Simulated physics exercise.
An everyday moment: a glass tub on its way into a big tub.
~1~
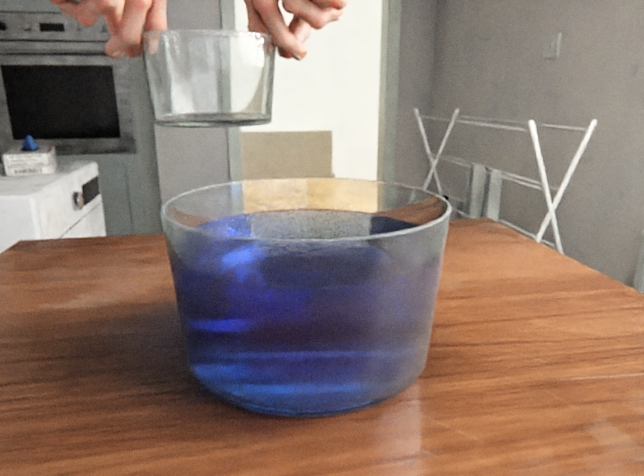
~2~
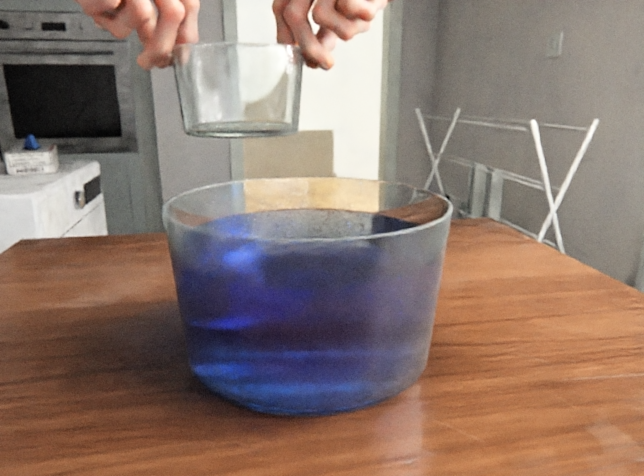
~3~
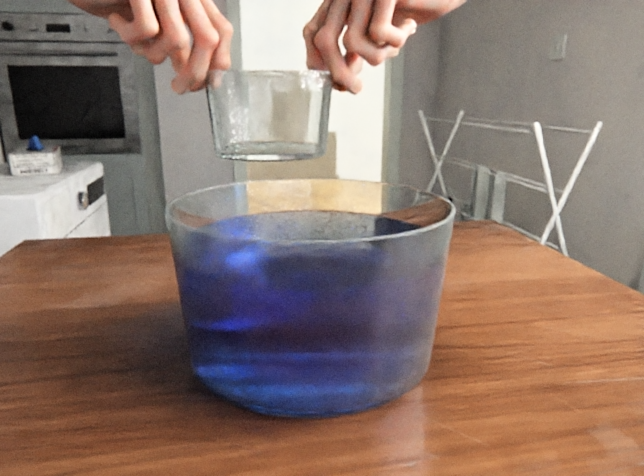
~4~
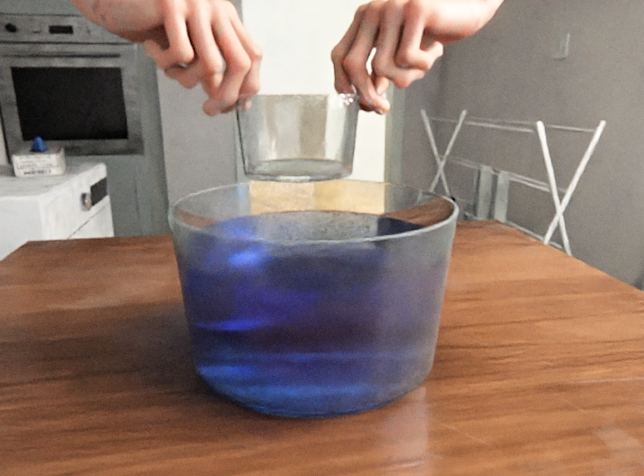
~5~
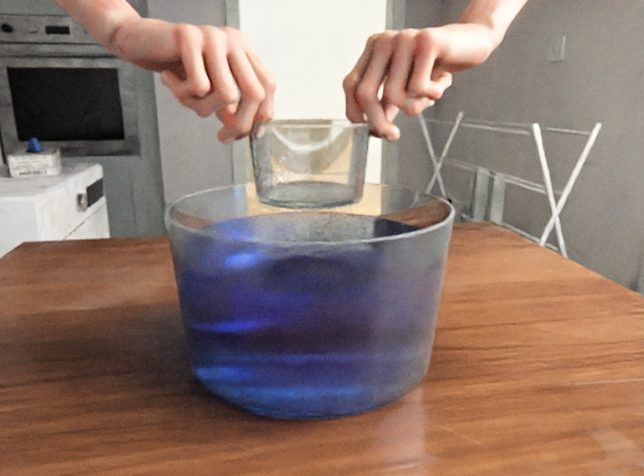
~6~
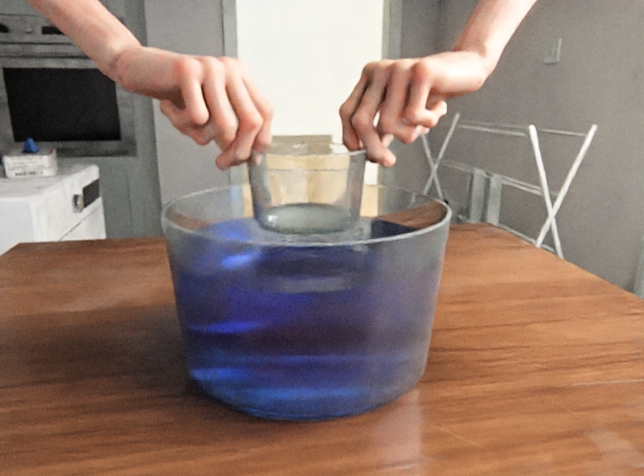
Two hands move an empty glass tub right and lower it into a big tub's opening, just over the blue liquid.
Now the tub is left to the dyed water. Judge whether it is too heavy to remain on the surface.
Once they let go, it's going to stay up top.
A moment on, the tub dips into the dyed water.
Further on, it bobs and steadies.
When it is over, the tub floats with about half of its side showing.
